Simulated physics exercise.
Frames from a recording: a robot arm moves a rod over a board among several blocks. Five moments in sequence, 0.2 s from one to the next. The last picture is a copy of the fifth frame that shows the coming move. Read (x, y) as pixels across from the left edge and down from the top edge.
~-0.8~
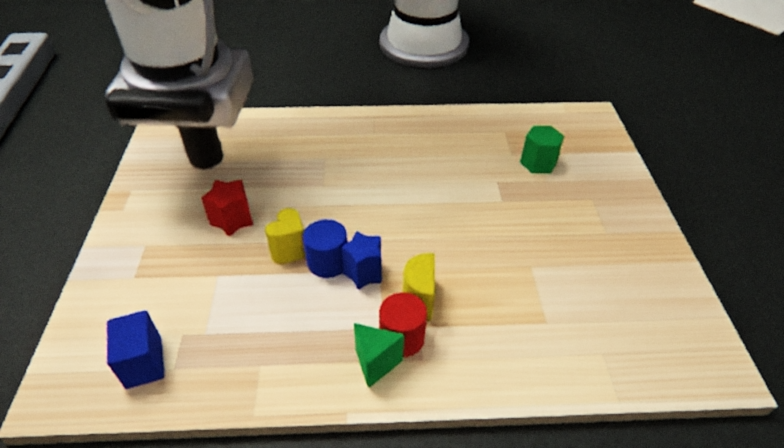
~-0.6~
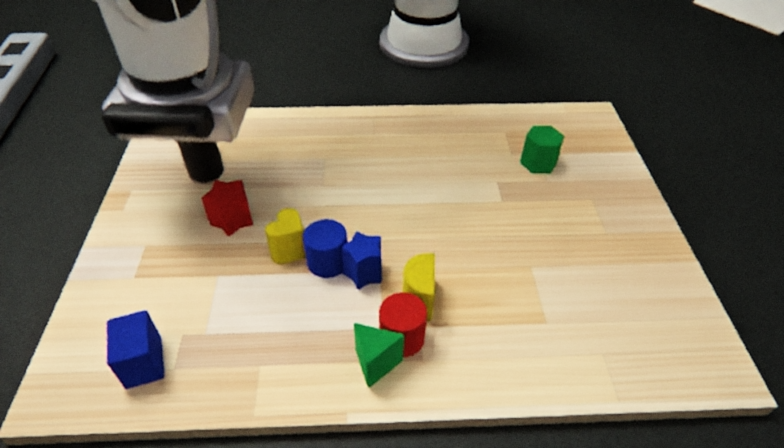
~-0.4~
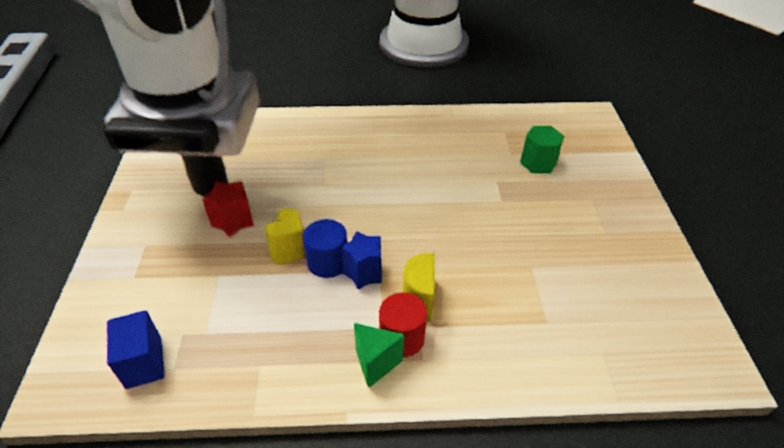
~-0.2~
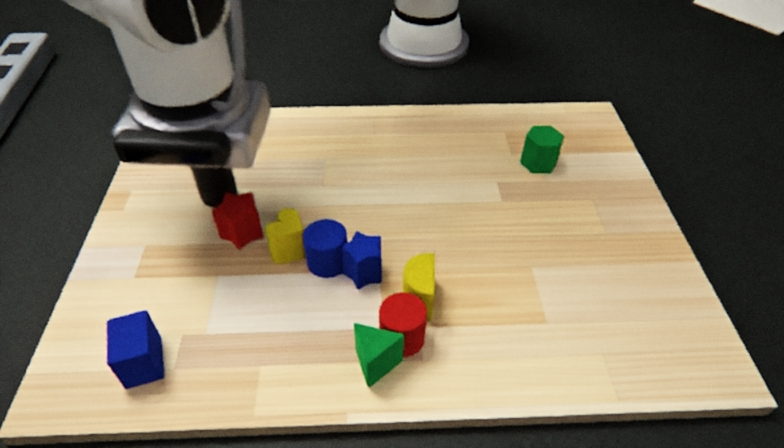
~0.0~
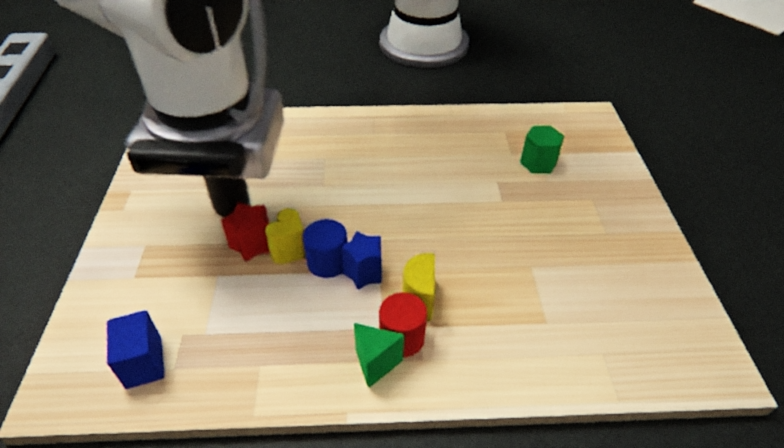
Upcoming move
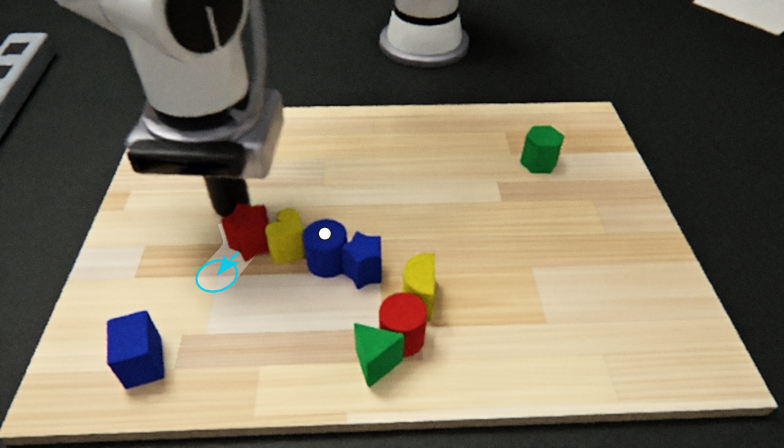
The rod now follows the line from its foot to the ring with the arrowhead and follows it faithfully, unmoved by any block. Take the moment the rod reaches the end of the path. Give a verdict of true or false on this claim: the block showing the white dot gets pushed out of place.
False - the claim does not hold.
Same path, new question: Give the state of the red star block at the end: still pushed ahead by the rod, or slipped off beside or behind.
Slipped loose.
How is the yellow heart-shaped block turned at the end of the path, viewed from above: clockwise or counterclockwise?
The turn is anti-clockwise.
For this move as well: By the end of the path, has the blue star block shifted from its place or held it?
At the moment the path ends, the blue star block still stands where it did.
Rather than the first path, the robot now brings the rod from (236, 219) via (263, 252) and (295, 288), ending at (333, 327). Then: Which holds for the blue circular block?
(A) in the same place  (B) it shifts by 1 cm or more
B.
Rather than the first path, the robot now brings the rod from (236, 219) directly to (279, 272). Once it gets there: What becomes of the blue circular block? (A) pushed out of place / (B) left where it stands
The one that fits is A, pushed out of place.
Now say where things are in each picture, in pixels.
Lower end of the rod (207, 159), tops of blocks, red star block (225, 192), yellow heart-shaped block (285, 222), blue circular block (325, 234), blue star block (363, 246), in the first picture.
Rod (207, 173), blocks as before, in the second picture.
Rod (211, 185), blocks as before, in the third picture.
Rod (220, 196), red star block (235, 205), in the fourth picture.
Rod (232, 205), red star block (245, 216), yellow heart-shaped block (285, 222), blue circular block (325, 234), blue star block (363, 246), in the fifth picture.
The drawn path runs from (236, 219) through (242, 237) and (234, 256) to (217, 275); the dot is on the blue circular block.
What follows on the original path. Halfway along, rod (237, 233); red star block (253, 246); yellow heart-shaped block (286, 228), turned 40° anticlockwise.
At the end, rod (212, 262); red star block (250, 257), turned 50° anticlockwise; yellow heart-shaped block (286, 228), turned 40° anticlockwise; blue circular block not moved; blue star block not moved.
